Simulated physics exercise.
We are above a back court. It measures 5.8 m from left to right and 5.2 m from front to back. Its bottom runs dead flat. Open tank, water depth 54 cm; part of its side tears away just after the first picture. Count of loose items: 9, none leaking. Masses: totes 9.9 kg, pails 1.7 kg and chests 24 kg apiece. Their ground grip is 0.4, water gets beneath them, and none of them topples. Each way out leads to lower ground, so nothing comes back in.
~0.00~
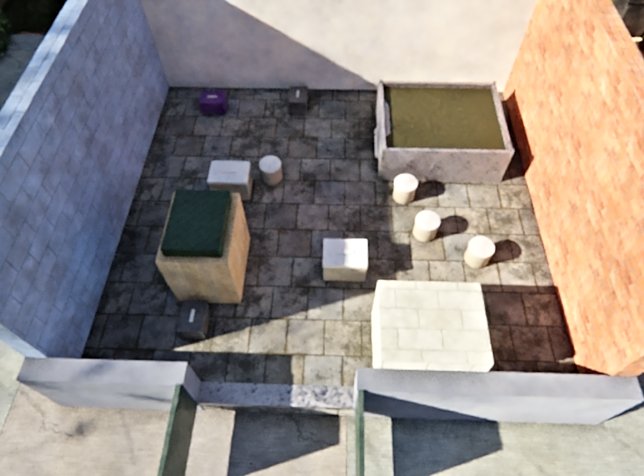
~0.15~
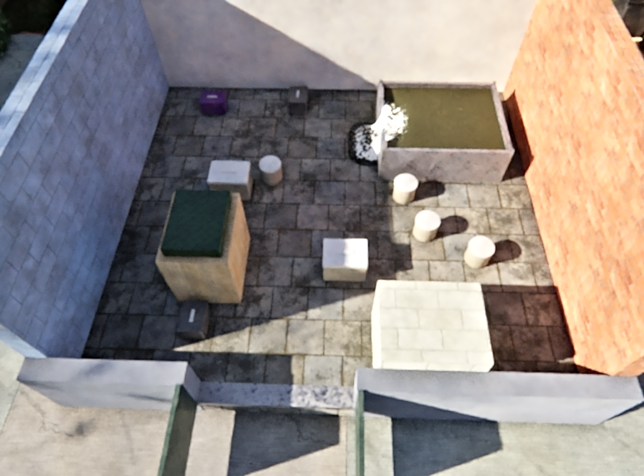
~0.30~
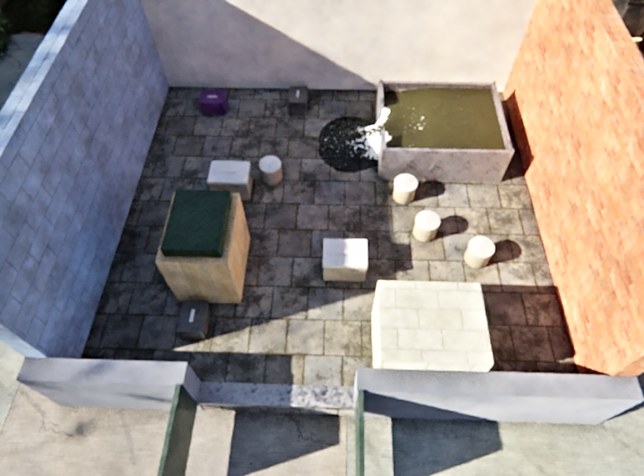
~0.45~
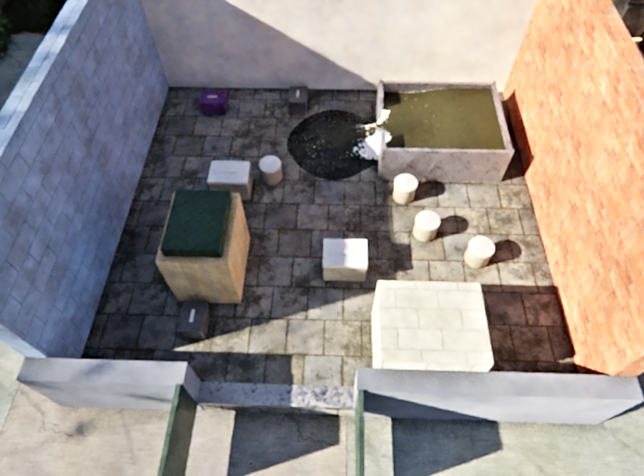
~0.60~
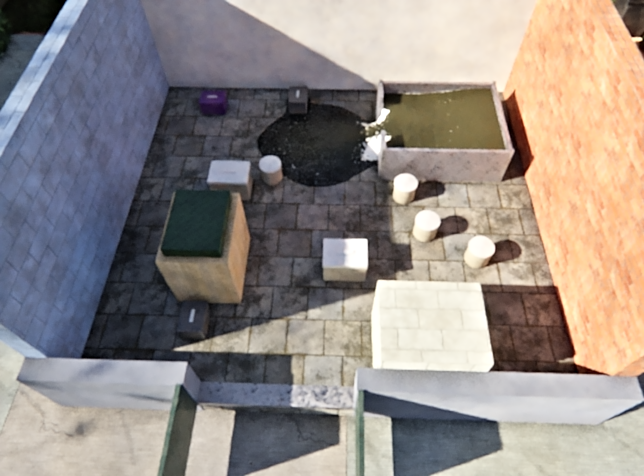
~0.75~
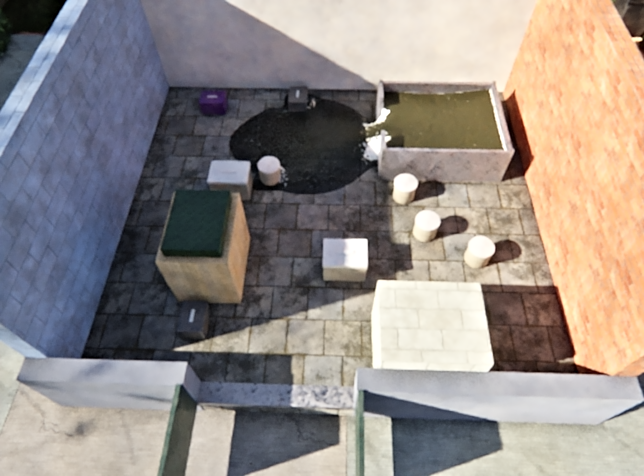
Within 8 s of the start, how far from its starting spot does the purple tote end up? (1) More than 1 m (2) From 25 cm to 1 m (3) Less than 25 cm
Option 1: More than 1 m.
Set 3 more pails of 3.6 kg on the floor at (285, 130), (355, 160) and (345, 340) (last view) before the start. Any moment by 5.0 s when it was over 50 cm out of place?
In turn: Past it, more, less.
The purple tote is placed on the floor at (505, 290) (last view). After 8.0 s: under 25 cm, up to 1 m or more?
From that spot, it remains nearly still.
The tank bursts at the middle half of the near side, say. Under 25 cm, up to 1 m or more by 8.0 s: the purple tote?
The purple tote remains in place.
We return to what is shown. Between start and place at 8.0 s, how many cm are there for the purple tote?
I'd say close to 350 centimetres.
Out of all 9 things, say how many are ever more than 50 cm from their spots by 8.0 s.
Counting them up, I find 4.
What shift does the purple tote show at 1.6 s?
About 30 cm out of place.
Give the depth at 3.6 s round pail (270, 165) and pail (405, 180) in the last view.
Around 1 cm and 0 cm.
After 1.6 s the purple tote is near (197, 94), 0.3 m from its start, aground; 0 of 9 are out; 1 afloat.
After 3.6 s the purple tote is near (181, 118), 0.7 m from its start, afloat; 0 of 9 are out; 2 afloat.
After 5.6 s the purple tote is near (167, 196), 2.1 m from its start, afloat; 0 of 9 are out; 2 afloat.
After 8.0 s the purple tote is near (148, 277), 3.4 m from its start, afloat; 0 of 9 are out; 3 afloat.
